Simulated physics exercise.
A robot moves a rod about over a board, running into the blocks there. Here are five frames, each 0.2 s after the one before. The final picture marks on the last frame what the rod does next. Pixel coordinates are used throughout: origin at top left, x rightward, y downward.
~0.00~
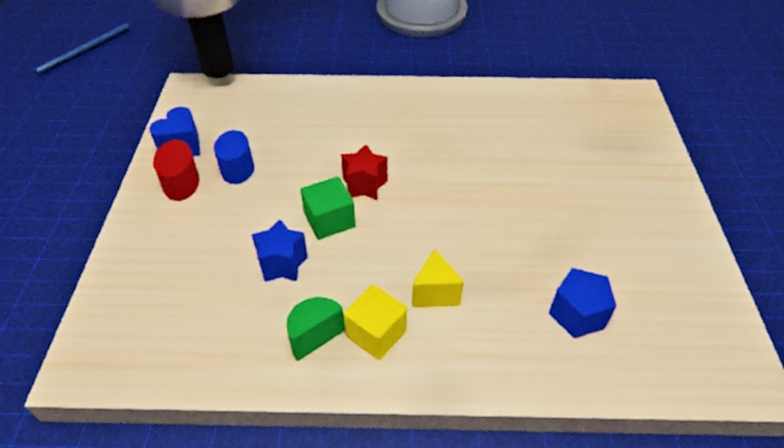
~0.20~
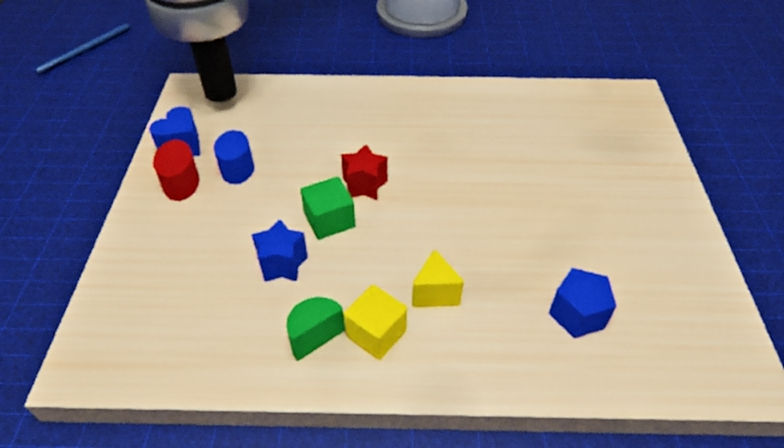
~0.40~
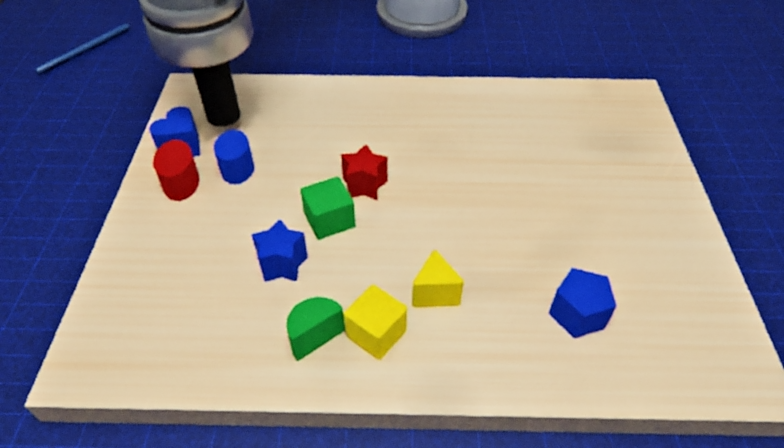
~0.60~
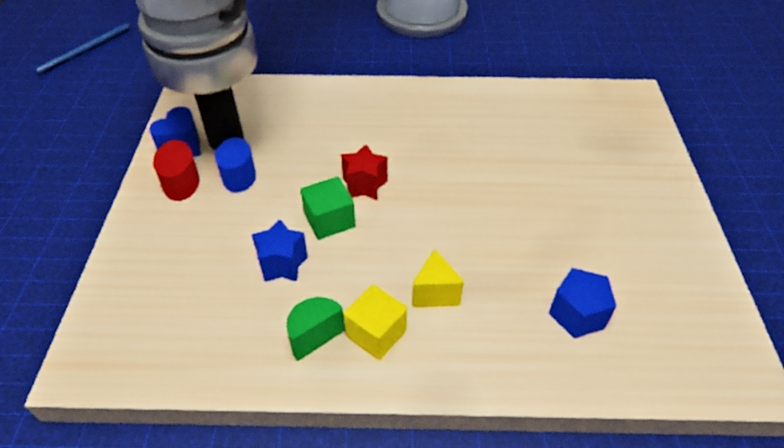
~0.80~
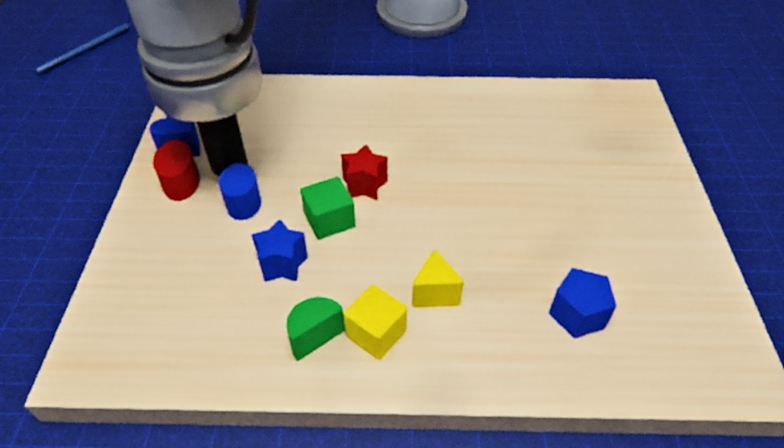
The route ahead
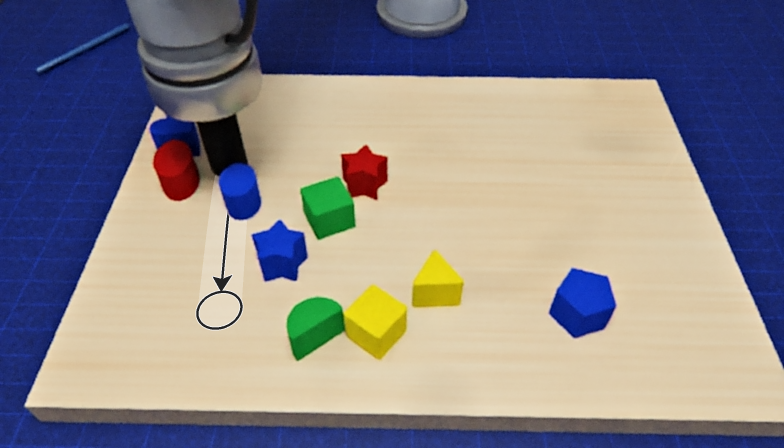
The clip opens on a wooden board scattered with red, blue, green and yellow blocks, a robot's black rod at its upper left edge. The rod moves down the board toward the blue cylinder, then pushes it a short way downward while the other blocks stay still.
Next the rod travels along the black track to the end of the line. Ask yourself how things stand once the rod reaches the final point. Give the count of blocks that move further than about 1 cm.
My guess is two.
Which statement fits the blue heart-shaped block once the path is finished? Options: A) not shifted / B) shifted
My pick is A.
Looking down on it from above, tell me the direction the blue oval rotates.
Seen from overhead, it turns anticlockwise.
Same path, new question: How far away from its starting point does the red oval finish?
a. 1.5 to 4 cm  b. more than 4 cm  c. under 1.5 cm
(c)
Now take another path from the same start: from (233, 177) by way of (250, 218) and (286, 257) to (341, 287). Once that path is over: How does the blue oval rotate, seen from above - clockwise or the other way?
My answer: Clockwise.
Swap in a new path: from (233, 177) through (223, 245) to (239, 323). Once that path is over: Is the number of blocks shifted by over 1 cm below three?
Answer: Yes.
Drawn move, from (233, 177) to (219, 310).
On the path given first. One third of the way, rod (225, 205); blue oval (247, 216), turned 35° anticlockwise.
Two thirds of the way, rod (220, 249); blue oval (255, 253), turned 65° anticlockwise; blue star (300, 256), turned 50° anticlockwise.
At the end, rod (215, 299); red oval still; blue heart-shaped block still; blue oval (260, 277), turned 125° anticlockwise; blue star (307, 257), turned 70° anticlockwise.
